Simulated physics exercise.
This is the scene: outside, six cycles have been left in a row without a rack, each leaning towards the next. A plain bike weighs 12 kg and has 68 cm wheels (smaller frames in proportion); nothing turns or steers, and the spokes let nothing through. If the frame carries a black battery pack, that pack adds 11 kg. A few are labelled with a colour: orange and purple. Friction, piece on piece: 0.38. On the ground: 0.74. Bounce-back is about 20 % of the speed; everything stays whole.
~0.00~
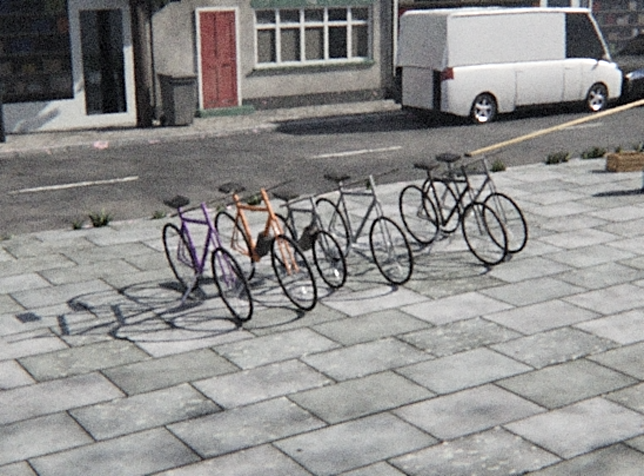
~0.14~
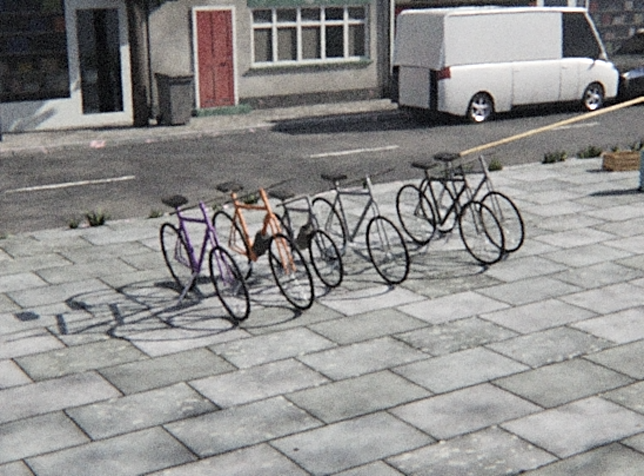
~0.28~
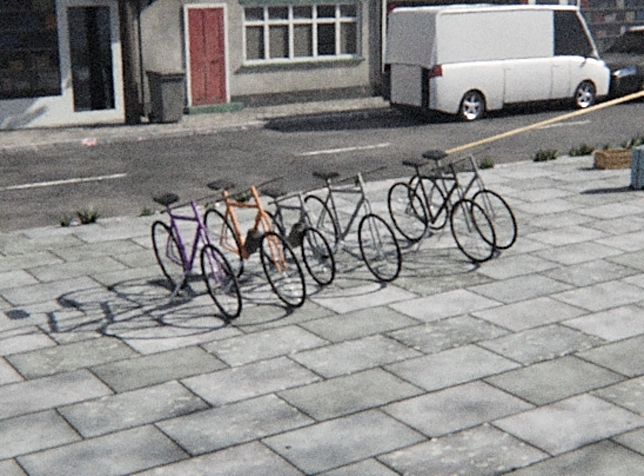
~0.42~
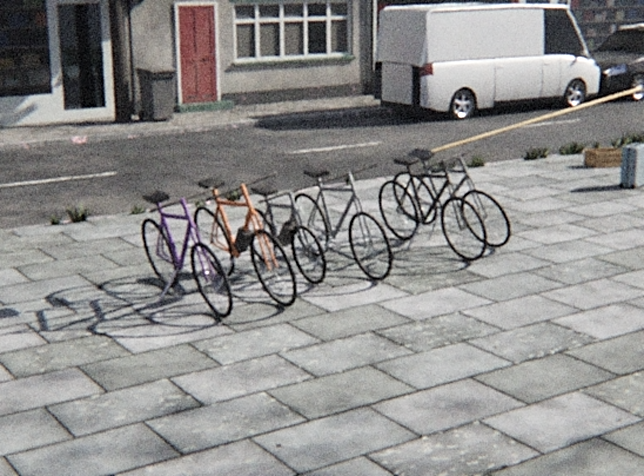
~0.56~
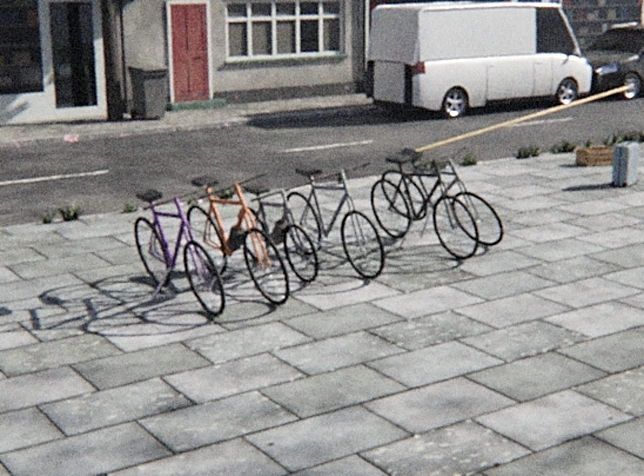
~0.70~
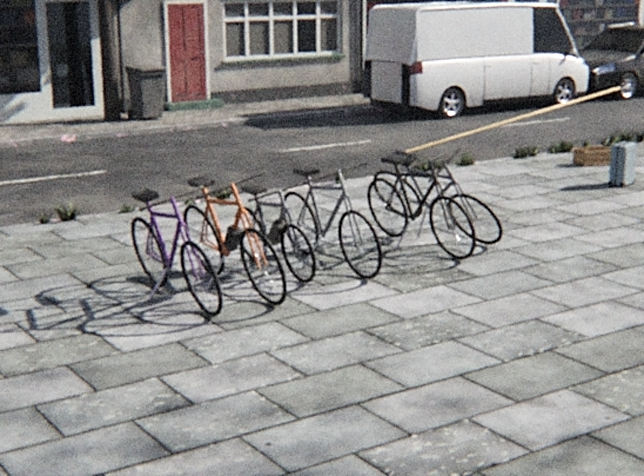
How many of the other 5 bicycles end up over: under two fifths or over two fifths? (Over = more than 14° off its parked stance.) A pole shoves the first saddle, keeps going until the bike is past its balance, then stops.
Under two fifths.
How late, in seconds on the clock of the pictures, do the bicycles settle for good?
Around 2.5 s.
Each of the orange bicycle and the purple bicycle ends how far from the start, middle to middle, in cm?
Estimate: Orange near 0 cm, purple near 0 cm.
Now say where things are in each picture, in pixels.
In the first picture (places mark the middle of the side facing us; the camera pans a little), pole end (470, 155) 14 cm from the first bicycle; purple bicycle (243, 271); orange bicycle (223, 252); the rest undisturbed.
Pole end (460, 156) 42 mm from the first bicycle; orange bicycle (221, 251), in the second picture.
Pole end pushing; orange bicycle (212, 249), in the third picture.
Pole end pushing; orange bicycle (203, 247); the rest undisturbed, in the fourth picture.
Pole end pushing; orange bicycle (196, 245); the rest undisturbed, in the fifth picture.
Pole end pushing; orange bicycle (193, 246); purple bicycle (212, 265); the rest undisturbed, in the sixth picture.
After 1.28 s, 1 of the 5 other bicycles over.
At rest (2.9 s), 1 of the 5 other bicycles over; orange bicycle unmoved; purple bicycle unmoved. That is 20 per cent. Four left standing. As the last picture would show them, middles, orange bicycle near (227, 232), purple bicycle near (169, 244).
